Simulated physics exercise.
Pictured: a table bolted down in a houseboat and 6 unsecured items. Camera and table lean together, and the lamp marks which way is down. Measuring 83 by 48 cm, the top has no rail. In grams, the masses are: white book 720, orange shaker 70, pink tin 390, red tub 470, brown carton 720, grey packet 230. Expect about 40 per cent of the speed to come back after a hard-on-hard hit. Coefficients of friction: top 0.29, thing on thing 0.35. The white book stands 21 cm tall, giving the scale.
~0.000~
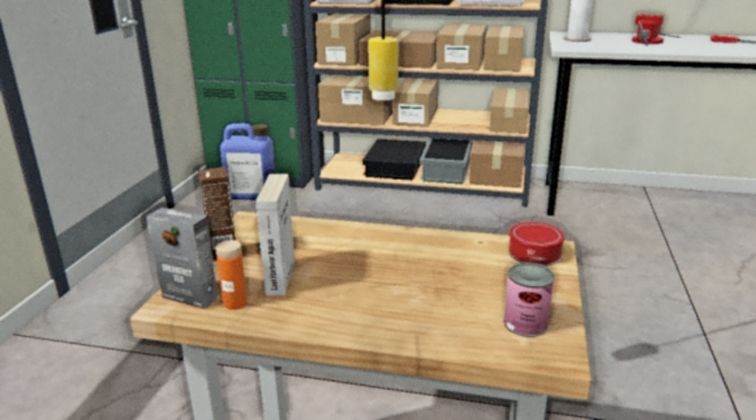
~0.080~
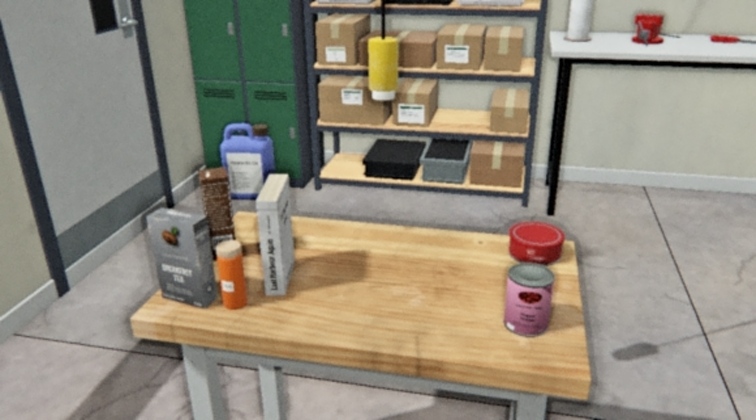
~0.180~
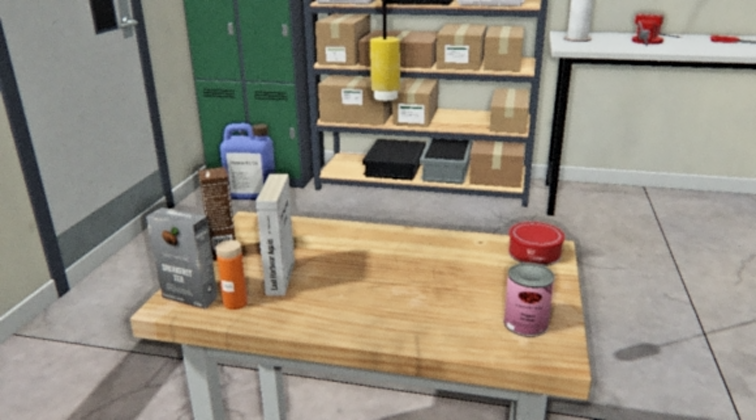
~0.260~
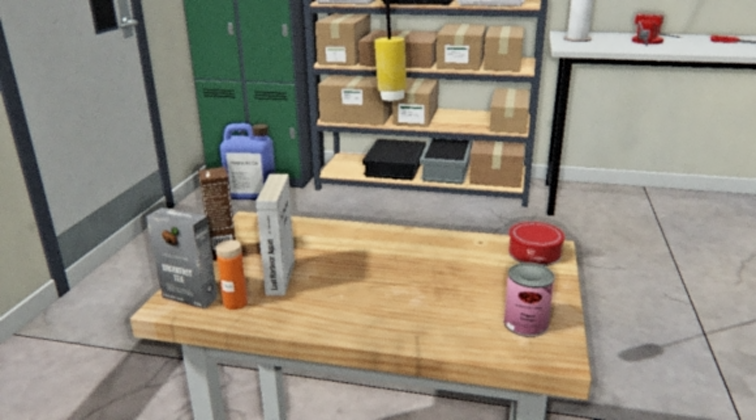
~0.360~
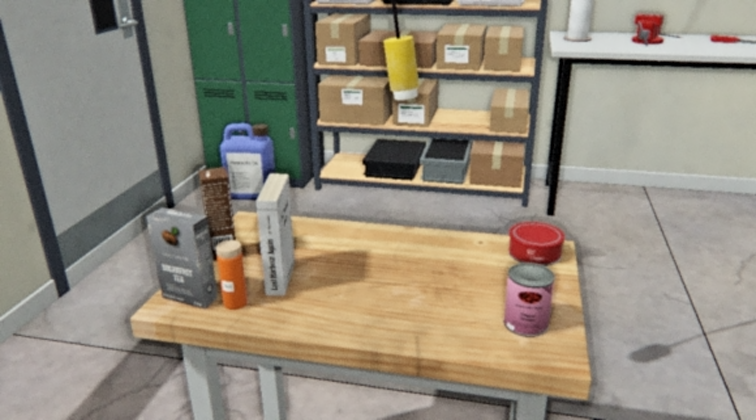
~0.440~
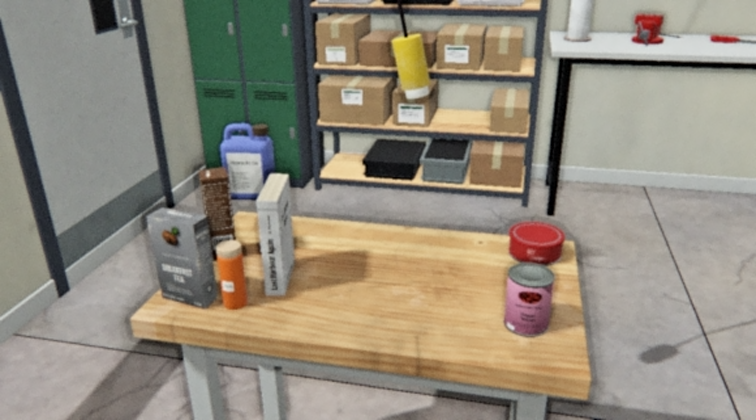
At first, a yellow cylinder hangs straight down in front of the shelves, behind a wooden table holding cartons, a white book, an orange shaker, a pink tin and a red tub. Then the cylinder swings gradually to the right, tilting more and more, while everything on the table stays in place.
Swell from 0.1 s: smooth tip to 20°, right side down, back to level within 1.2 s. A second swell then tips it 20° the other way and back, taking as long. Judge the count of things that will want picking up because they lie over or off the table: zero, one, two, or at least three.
The count is one.
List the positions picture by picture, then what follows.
Boat level; white book (277, 234); orange shaker (232, 275), in the first picture.
Boat level; brown carton (218, 215); grey packet (184, 259), in the second picture.
Heel 1°, right side down; pink tin (529, 299); red tub (536, 244), in the third picture.
Heel 3°, right side down; brown carton (218, 215); grey packet (184, 259), in the fourth picture.
Heel 8°, right side down; pink tin (529, 299); red tub (536, 244), in the fifth picture.
Heel 12°, right side down; white book (277, 234); orange shaker (232, 275), in the sixth picture.
After 0.94 s, heel 13°, right side down; white book on its side near (364, 263); orange shaker moved 4 cm near (250, 277); brown carton moved 4 cm.
After 1.74 s, heel 17°, left side down; white book on its side near (417, 275); orange shaker moved 5 cm near (255, 278); brown carton moved 5 cm.
In the end (3.0 s), toppled on the table, white book; the other 5 under 5 cm from the start. At the end, from the last picture's camera, white book near (394, 273), orange shaker near (232, 275).
